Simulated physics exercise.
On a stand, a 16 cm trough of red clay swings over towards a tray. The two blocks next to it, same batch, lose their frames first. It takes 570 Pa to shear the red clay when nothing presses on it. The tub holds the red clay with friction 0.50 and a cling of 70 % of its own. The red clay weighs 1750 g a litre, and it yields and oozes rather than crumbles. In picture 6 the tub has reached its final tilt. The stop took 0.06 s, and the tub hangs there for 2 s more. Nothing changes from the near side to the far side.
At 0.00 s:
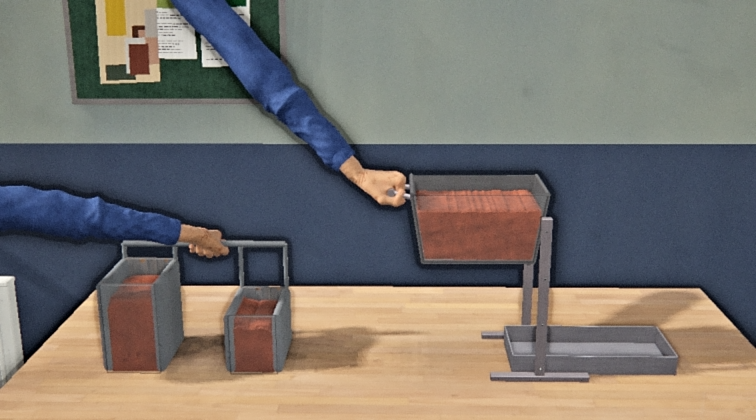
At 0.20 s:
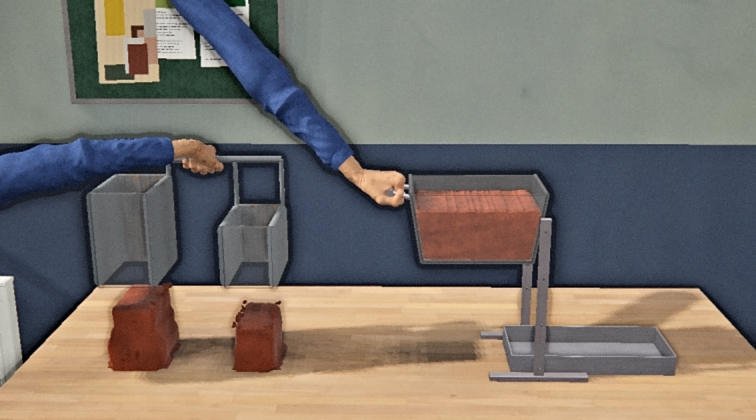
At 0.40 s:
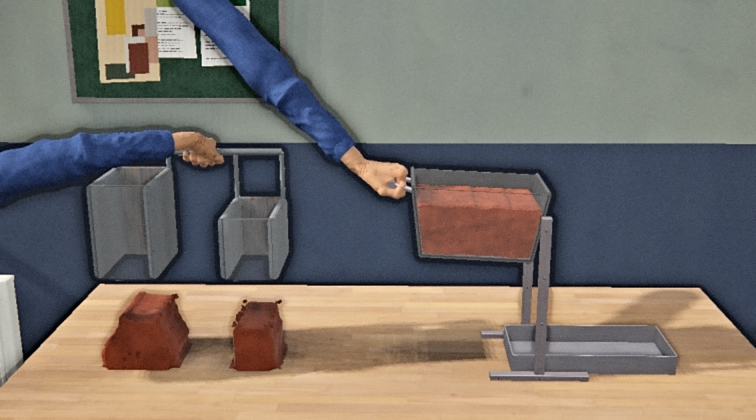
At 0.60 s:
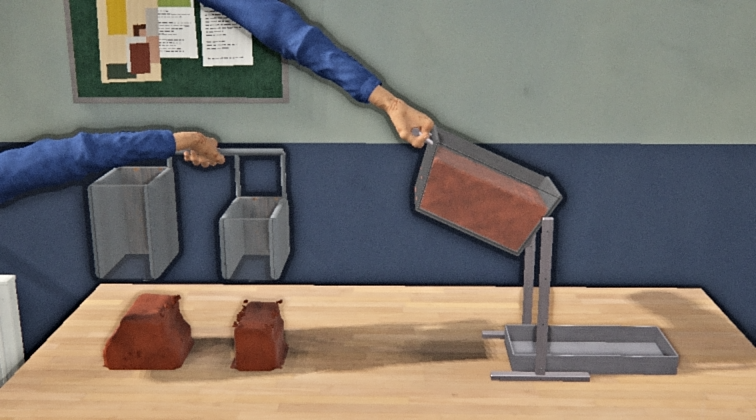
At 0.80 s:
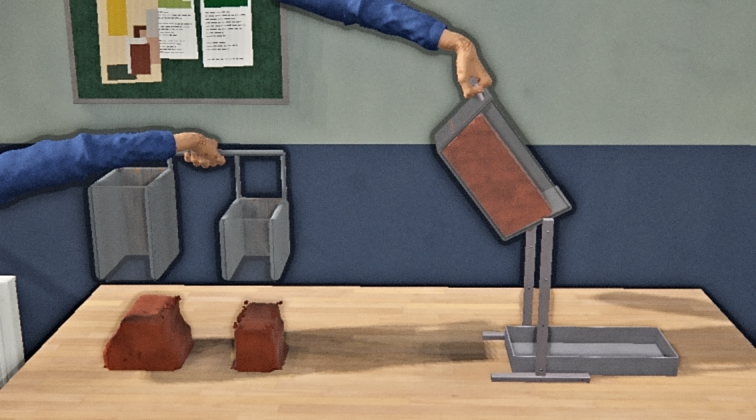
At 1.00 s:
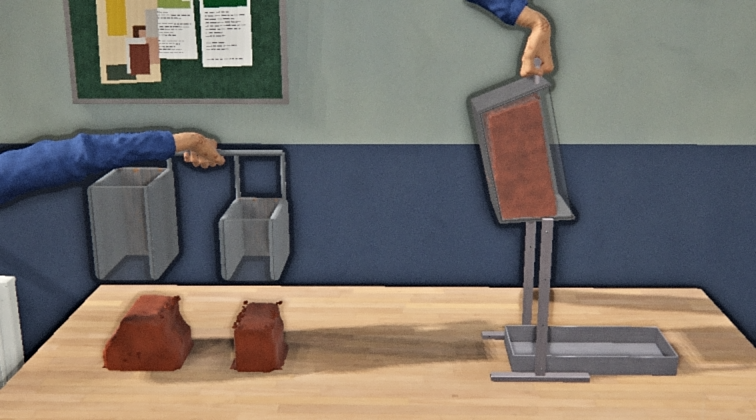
On a wooden table against a grey and blue wall, a hand lifts two open boxes off a pair of red clay blocks, which sag, the left one more. Another hand then swings up the handle side of a clay-filled trough on a stand, tilting it steeply rightward above a grey tray.
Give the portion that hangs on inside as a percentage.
It comes to some 48 %.
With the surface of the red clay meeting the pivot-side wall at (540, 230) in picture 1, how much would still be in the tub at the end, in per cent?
Then about 65 %.
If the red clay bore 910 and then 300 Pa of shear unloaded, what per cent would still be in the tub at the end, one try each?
In that order: 40 %, 40 %.
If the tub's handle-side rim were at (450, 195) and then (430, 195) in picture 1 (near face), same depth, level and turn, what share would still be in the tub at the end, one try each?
In turn about 100 %, 50 %.
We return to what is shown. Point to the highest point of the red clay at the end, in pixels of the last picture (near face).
Near (522, 169).
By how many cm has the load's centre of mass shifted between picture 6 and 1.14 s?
About 5 cm.
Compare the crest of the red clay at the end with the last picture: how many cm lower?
Roughly 16 cm.
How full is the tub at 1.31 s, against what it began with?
Some 60 per cent.
By 1.14 s, the tub is at 77 degrees and holds 97 %.
By 1.31 s, the tub is at 77 degrees and holds 61 %.
By 1.48 s, the tub is at 77 degrees and holds 48 %.
By 1.65 s, the tub is at 77 degrees and holds 48 %.
By 3.00 s, at the end, the tub is at 77 degrees and holds 48 %.
